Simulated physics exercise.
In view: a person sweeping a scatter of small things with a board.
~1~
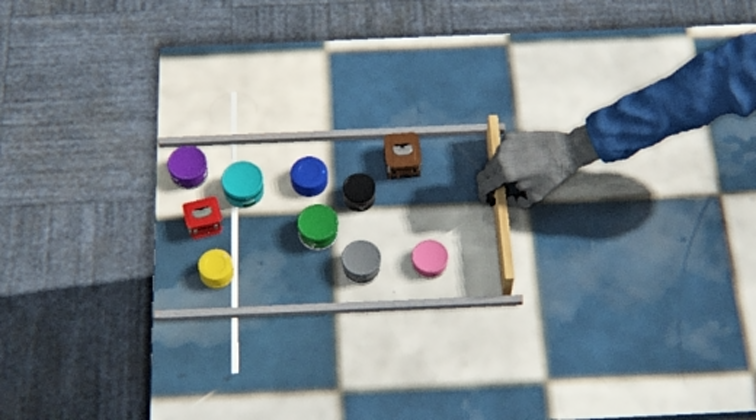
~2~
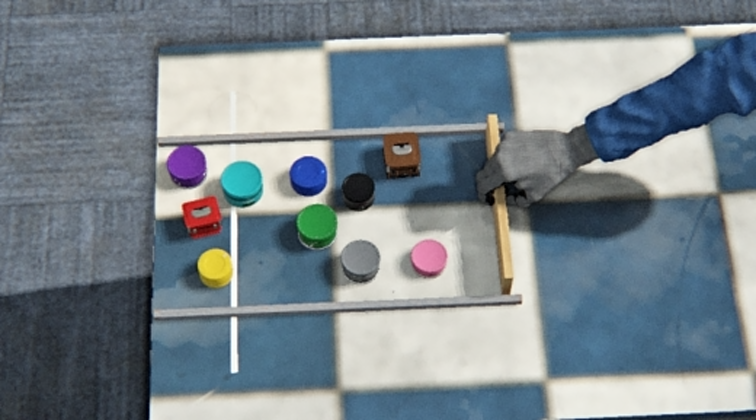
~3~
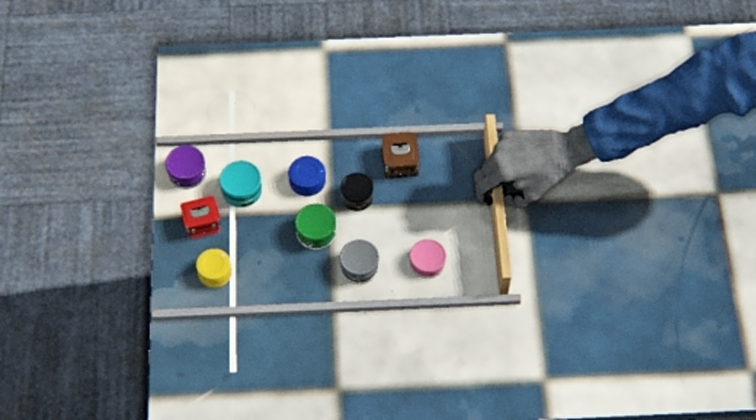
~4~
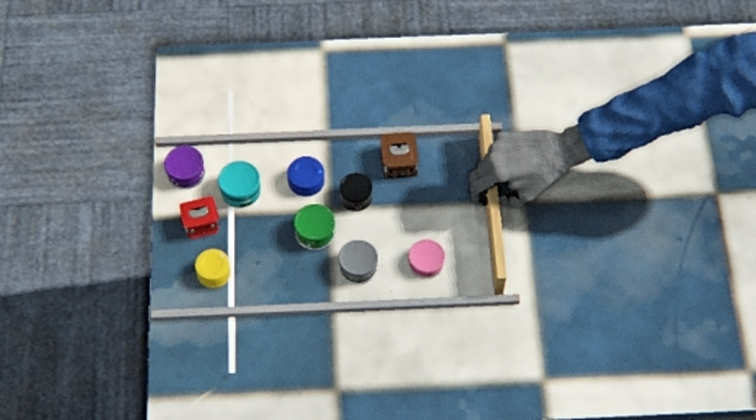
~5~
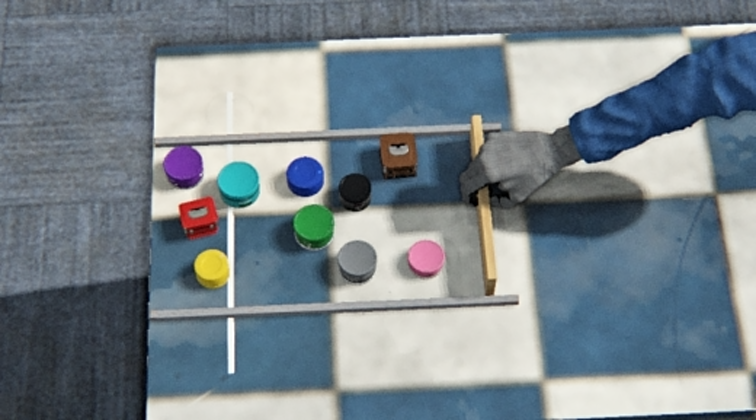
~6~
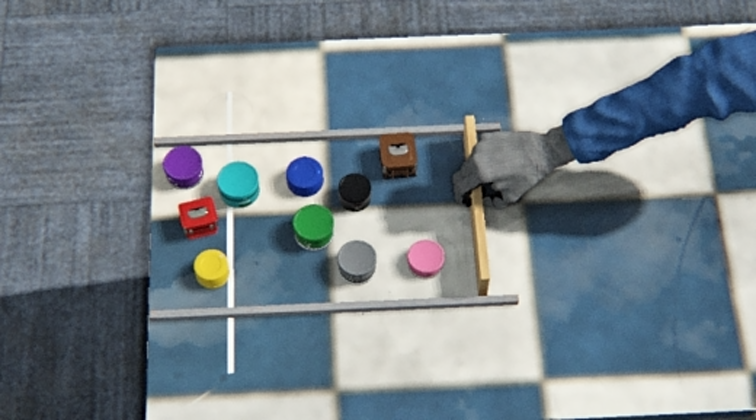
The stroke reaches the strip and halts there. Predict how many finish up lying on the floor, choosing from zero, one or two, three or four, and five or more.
My prediction is one or two.
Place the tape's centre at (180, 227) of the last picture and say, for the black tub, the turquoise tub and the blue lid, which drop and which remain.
In short: Black tub safe, turquoise tub gone, blue lid gone.
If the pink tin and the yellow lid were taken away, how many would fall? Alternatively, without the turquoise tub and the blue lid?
In order, the numbers are 1 and 1.
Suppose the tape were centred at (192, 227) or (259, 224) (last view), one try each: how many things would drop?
Taking the two tries in order, the numbers are 6 and 0.
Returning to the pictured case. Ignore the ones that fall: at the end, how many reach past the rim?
The number would be 1.
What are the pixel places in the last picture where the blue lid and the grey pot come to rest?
The blue lid ends up near (180, 193), and the grey pot near (176, 283).
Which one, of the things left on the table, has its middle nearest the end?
That would be the purple tin.
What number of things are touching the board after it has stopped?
The count in contact is 4.
A little later, none off yet; purple tin at rest near (184, 168); red case at rest near (199, 218); yellow lid at rest near (212, 269).
When it is over, the number that fall off is one or two; down, turquoise tub and yellow lid.
